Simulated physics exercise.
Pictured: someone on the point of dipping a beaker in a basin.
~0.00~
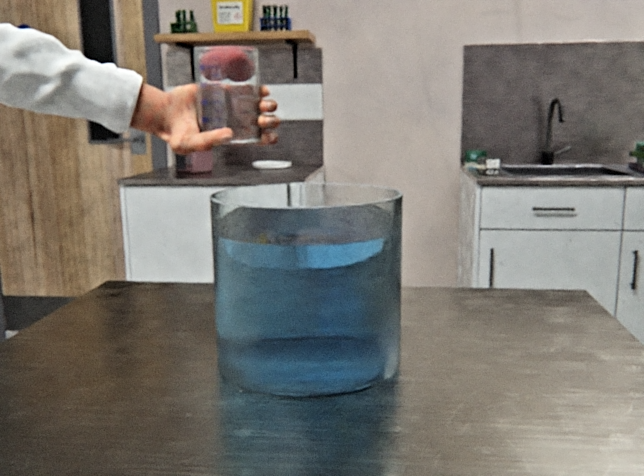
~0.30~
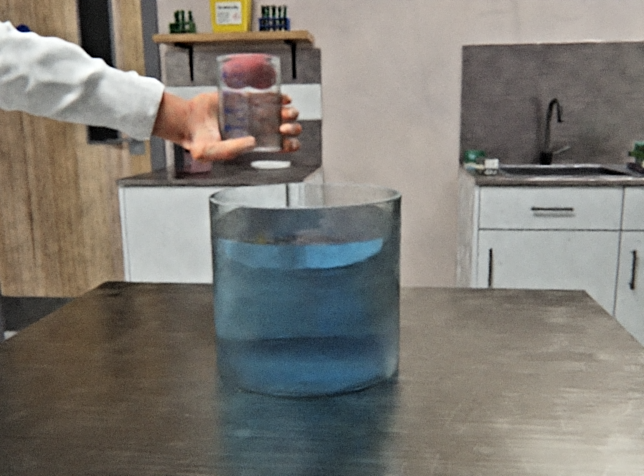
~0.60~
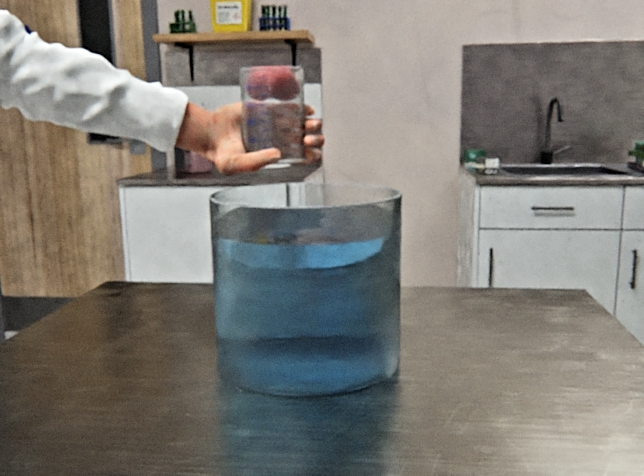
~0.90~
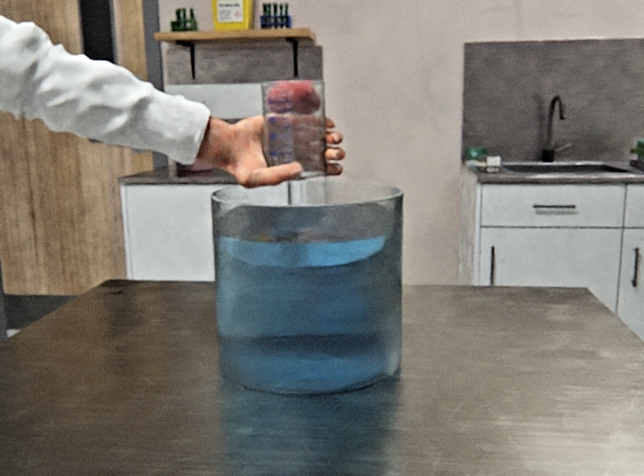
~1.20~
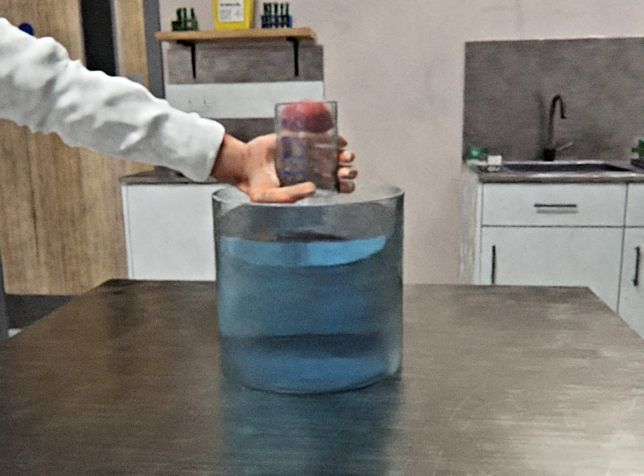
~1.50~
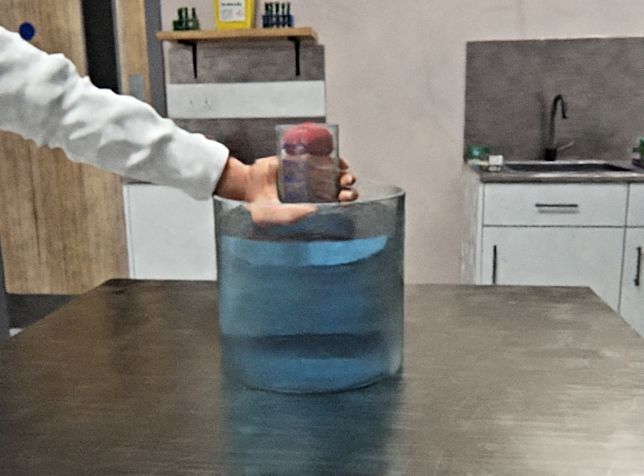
In this clip, a hand in a white sleeve holds a clear beaker mouth down with a scrap of reddish cloth inside, moving it rightward and steadily lowering it over a large glass basin of blue water on a table.
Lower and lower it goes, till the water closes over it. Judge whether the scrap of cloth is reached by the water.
The scrap of cloth is not reached.
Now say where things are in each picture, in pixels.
The first picture shows beaker (228, 98) mouth down; above the basin.
The second picture shows beaker (250, 106) mouth down; scrap of cloth (249, 71); coming down.
The third picture shows beaker (274, 117) mouth down; lower.
The fourth picture shows beaker (294, 131) mouth down; scrap of cloth (294, 96); lower still.
The fifth picture shows beaker (307, 150) mouth down; close to the surface.
The sixth picture shows beaker (309, 173) mouth down; scrap of cloth (308, 139); just over the surface.
Around 2.0 s, the beaker enters the water.
Around 2.6 s, air is trapped inside and holds the level down.
Around 4.0 s, the beaker is under, still full of air, and the scrap of cloth is dry.
